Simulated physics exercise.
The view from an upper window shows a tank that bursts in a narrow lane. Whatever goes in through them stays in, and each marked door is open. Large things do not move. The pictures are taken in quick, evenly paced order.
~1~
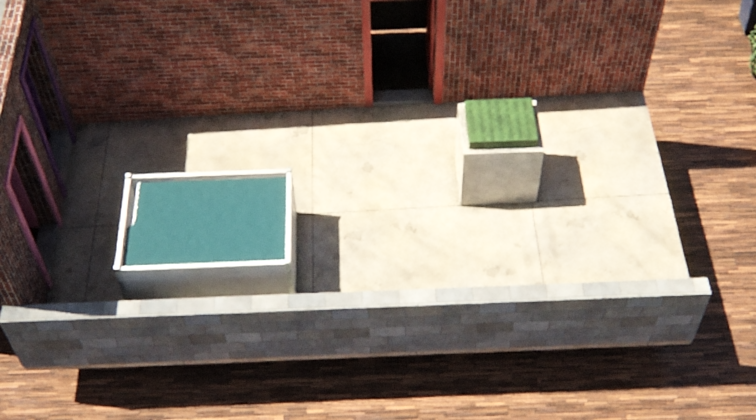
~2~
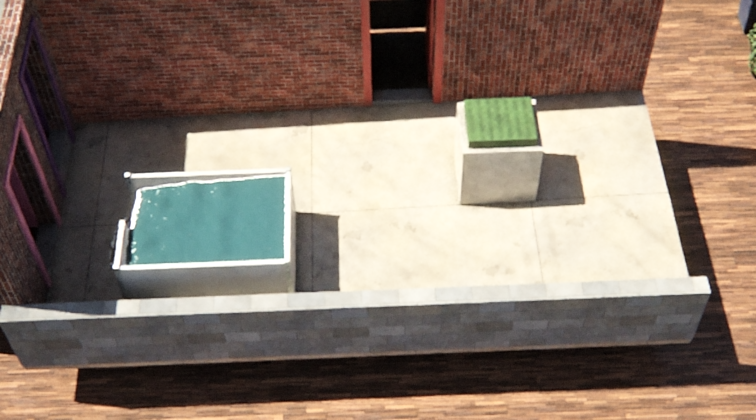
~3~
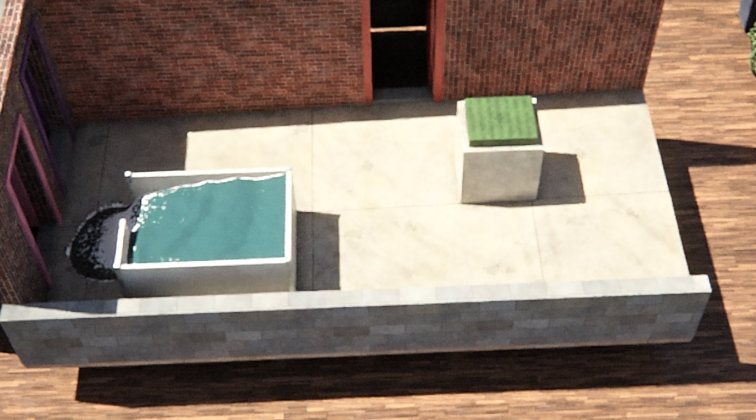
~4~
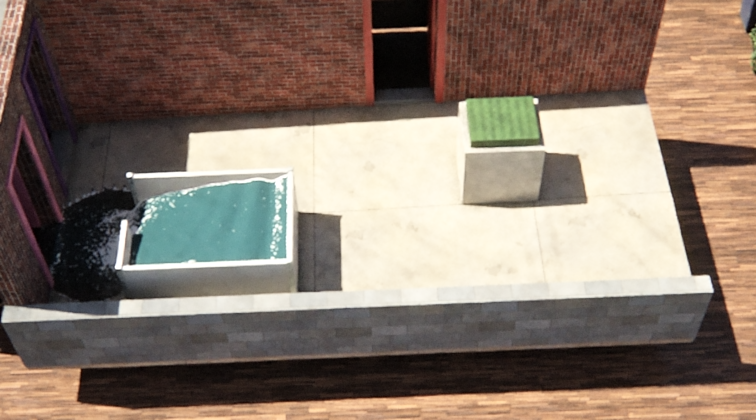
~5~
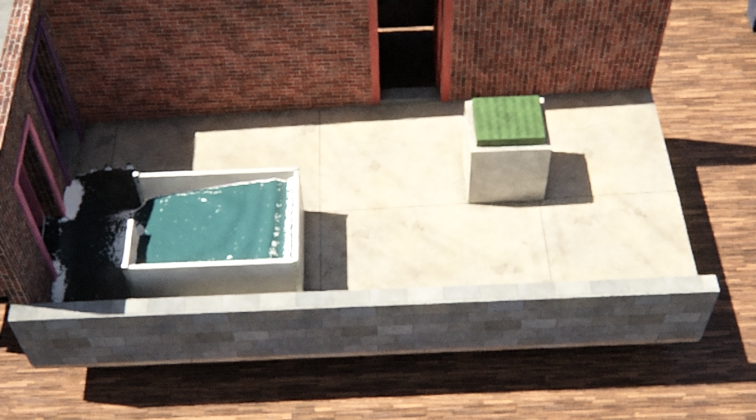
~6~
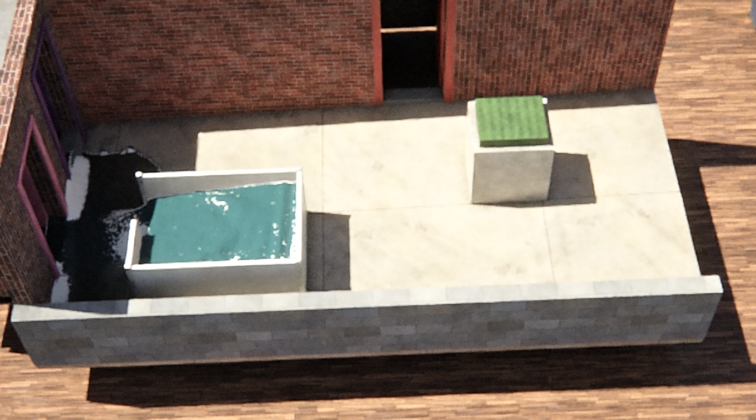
Teal water pouring from the left side of a white-walled tank, spreading dark across the paving and along the brick wall.
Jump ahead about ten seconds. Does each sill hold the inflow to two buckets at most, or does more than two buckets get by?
Outcome: The pink door will let through over two buckets; the red door will let through no more than two buckets; the purple door will let through no more than two buckets.
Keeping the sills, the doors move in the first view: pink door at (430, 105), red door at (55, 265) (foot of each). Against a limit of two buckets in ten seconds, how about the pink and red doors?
The pink door falls short, and the red door overflows.
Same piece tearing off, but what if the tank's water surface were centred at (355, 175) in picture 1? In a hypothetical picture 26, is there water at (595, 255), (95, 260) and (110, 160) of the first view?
Spot by spot, in the order asked: Untouched, swamped, swamped.
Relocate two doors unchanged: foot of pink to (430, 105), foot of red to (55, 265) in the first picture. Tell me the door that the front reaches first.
It would be the red one.
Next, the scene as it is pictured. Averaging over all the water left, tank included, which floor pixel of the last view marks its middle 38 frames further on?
Centre: Close to (240, 225).
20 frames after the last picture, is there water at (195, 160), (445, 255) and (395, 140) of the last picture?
As listed: Awash, dry, flooded.
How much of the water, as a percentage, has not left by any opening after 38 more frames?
62 %.
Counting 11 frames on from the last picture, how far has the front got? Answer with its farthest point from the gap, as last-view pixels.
About at (306, 116).
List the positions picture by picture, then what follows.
Still water in the water tank at (207, 222), in the first picture.
Water pours out at (136, 229) and has run to a hidden place, in the second picture.
The front is at (77, 258), out from the gap at (137, 229), in the third picture.
The front is at (51, 228), out from the gap at (139, 231), in the fourth picture.
The front is at (76, 180), out from the gap at (145, 230), in the fifth picture.
Water pours out at (148, 230) and has run to (82, 158), in the sixth picture.
A moment on, water covers 15 % of the floor; the pink door far over two buckets in, the red door not reached, the purple door wet at the sill, nothing in.
Next, water covers 25 % of the floor; the pink door far over two buckets in, the red door not reached, the purple door wet at the sill, nothing in.
Then, water covers 50 % of the floor; the pink door far over two buckets in, the red door wet at the sill, nothing in, the purple door wet at the sill, nothing in.
Later, water covers 75 % of the floor; the pink door far over two buckets in, the red door wet at the sill, nothing in, the purple door wet at the sill, nothing in.
In the end, water covers 80 % of the floor; the pink door far over two buckets in, the red door wet at the sill, nothing in, the purple door wet at the sill, nothing in.
